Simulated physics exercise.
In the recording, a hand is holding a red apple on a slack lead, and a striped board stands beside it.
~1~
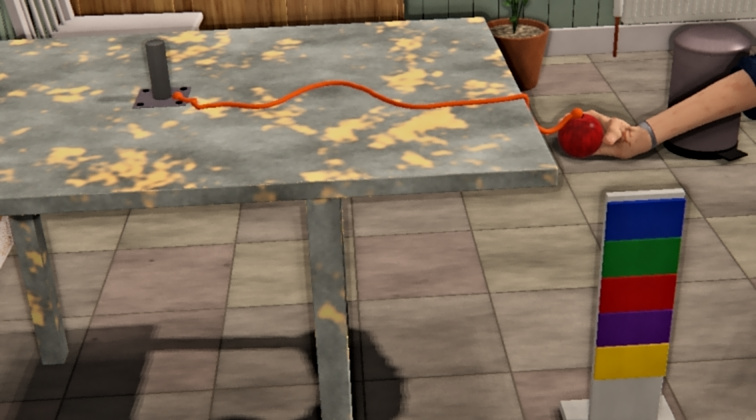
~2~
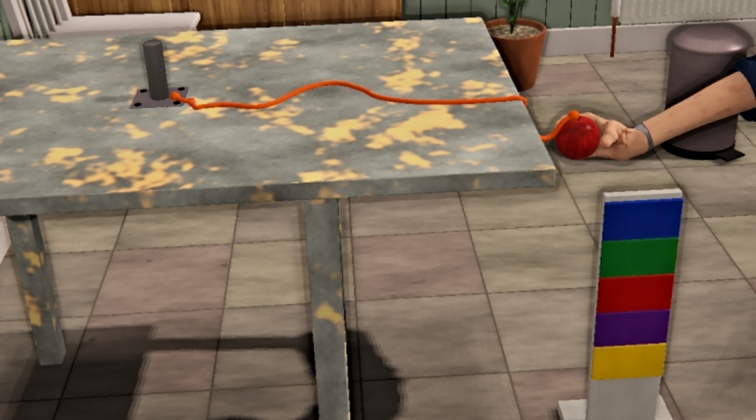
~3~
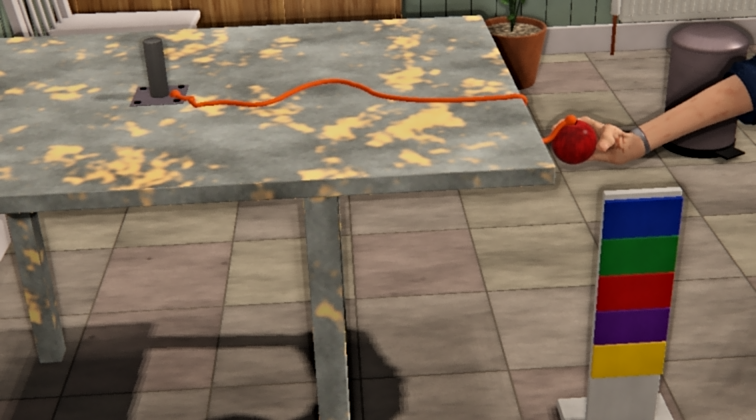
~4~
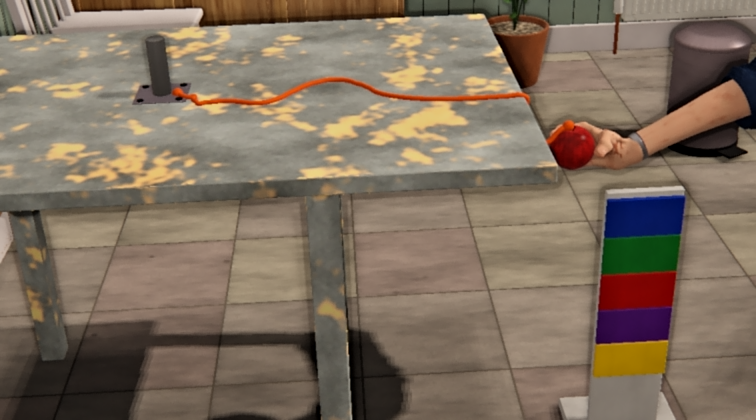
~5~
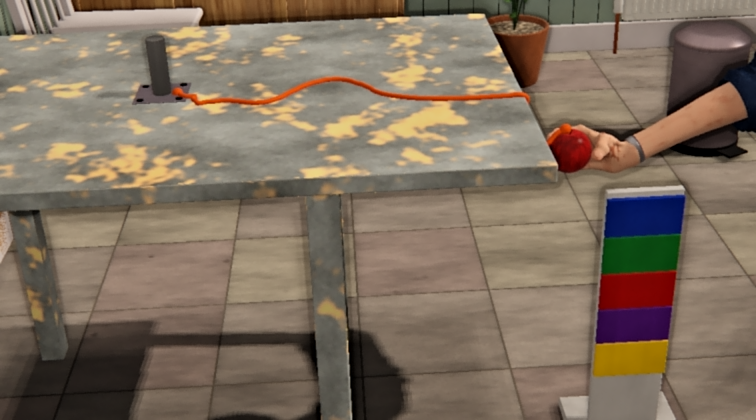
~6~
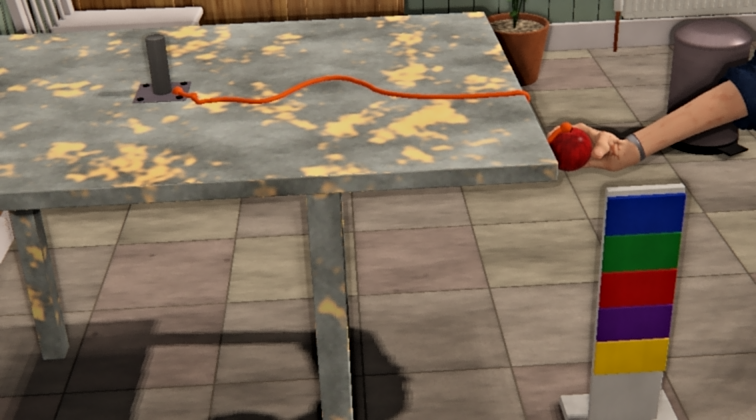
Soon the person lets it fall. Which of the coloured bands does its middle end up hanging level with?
It ends up level with the green band.
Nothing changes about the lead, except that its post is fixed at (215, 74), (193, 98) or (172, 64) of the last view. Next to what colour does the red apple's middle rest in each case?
In turn, red, then red, then green.
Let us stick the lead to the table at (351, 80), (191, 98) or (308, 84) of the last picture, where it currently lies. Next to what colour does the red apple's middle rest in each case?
Result per try, in sequence: Blue / green / blue.
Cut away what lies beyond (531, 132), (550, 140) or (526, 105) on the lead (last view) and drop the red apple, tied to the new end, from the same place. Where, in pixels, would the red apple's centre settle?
Roughly at (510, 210) for the first, (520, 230) for the second and (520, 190) for the third.
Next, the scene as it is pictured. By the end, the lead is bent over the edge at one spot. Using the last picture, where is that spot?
Roughly (450, 97).
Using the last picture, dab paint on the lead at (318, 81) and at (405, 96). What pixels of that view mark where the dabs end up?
Well, the first one sits at (365, 86), and the second one sits at (476, 84).
A little later, apple near (558, 256); level with green.
Next, apple near (485, 243); level with green.
Later still, apple near (529, 255); level with green.
When it is over, apple near (518, 256); level with green. Its middle rests at the green band.
